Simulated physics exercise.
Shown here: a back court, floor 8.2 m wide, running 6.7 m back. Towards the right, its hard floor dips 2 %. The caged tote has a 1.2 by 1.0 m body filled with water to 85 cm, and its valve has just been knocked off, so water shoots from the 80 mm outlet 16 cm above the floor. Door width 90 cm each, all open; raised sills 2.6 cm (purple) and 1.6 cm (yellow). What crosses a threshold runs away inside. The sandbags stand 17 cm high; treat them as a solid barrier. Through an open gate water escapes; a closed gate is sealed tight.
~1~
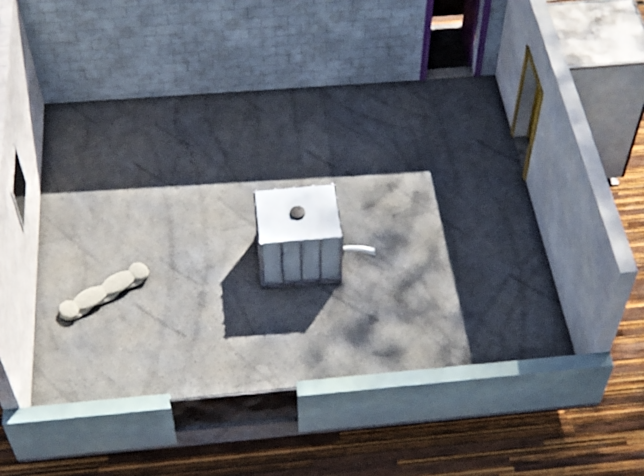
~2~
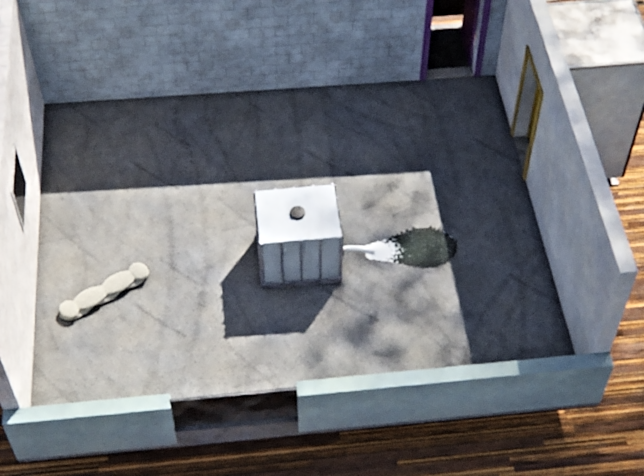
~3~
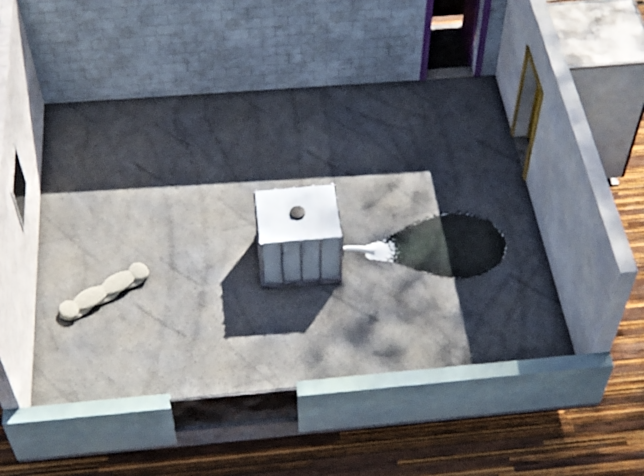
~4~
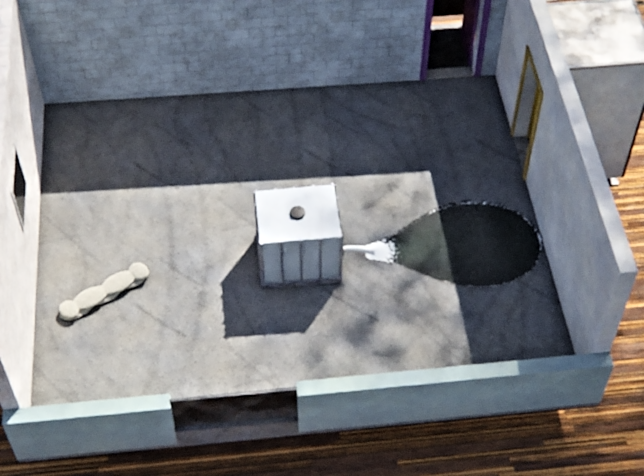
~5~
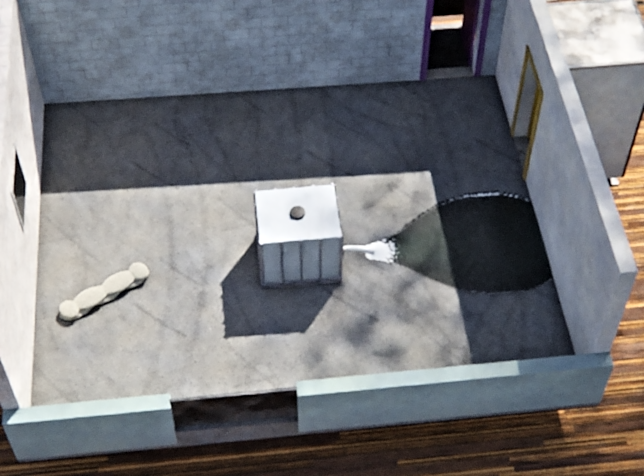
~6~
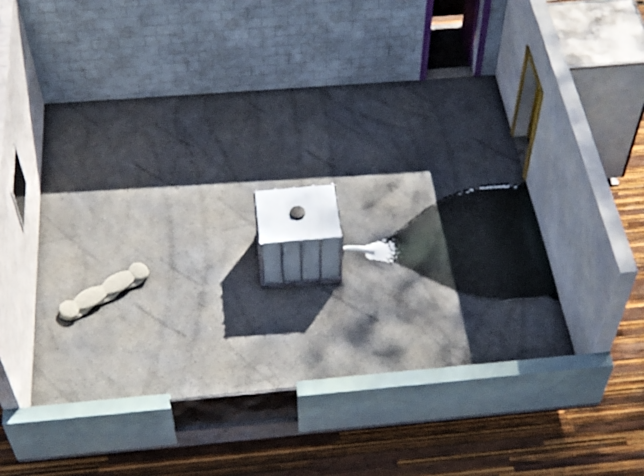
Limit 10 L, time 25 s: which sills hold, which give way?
Purple door - holds, yellow door - gives way.
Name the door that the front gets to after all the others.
Purple.
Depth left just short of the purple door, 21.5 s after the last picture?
I'd say close to 2.5 cm.
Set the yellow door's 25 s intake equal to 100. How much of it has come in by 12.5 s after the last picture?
Around 20 per cent of it is in by then.
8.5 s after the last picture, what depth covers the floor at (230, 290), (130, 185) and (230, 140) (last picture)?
Depths in turn: Around 0.0 cm, 0.0 cm, 0.0 cm.
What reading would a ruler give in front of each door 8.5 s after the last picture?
In centimetres, purple: 1.2; yellow: 2.5.
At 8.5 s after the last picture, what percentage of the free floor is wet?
15 %.
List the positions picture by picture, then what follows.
The jet has just started at (354, 249); the ground is still dry, in the first frame.
The jet leaves at (354, 249); the sheet reaches (451, 240), 1.9 m away, and wets 0.7 m2, in the second frame.
The jet leaves at (354, 249); the sheet reaches (502, 239), 2.8 m away, and wets 1.8 m2, in the third frame.
From the spout at (354, 249) the water has spread over 2.9 m2; its tip is at (531, 228), and it is 1.0 cm deep on average, in the fourth frame.
The jet leaves at (354, 249); the sheet reaches (531, 203), 3.5 m away, and wets 3.7 m2, in the fifth frame.
From the spout at (354, 249) the water has spread over 4.1 m2; its tip is at (526, 184), and it is 1.0 cm deep on average, in the sixth frame.
Then, 1.5 s after the last picture water covers 10 % of the floor and is deepest (4 cm) near (535, 242); purple door not reached, yellow door 1.1 cm at the sill, 0 L in.
Then, 4.5 s after the last picture water covers 15 % of the floor and is deepest (4 cm) near (535, 242); purple door not reached, yellow door 2.1 cm at the sill, 0 L in.
Then, 8.5 s after the last picture water covers 15 % of the floor and is deepest (4 cm) near (535, 242); purple door 1.2 cm at the sill, 0 L in, yellow door 2.4 cm at the sill, 2 L in.
Then, 12.5 s after the last picture water covers 20 % of the floor and is deepest (4 cm) near (572, 373); purple door 2 cm at the sill, 0 L in, yellow door 2.5 cm at the sill, 4 L in.
Then, 21.5 s after the last picture water covers 25 % of the floor and is deepest (5 cm) near (540, 260); purple door 2.5 cm at the sill, 0 L in, yellow door 3.6 cm at the sill, 25 L in.
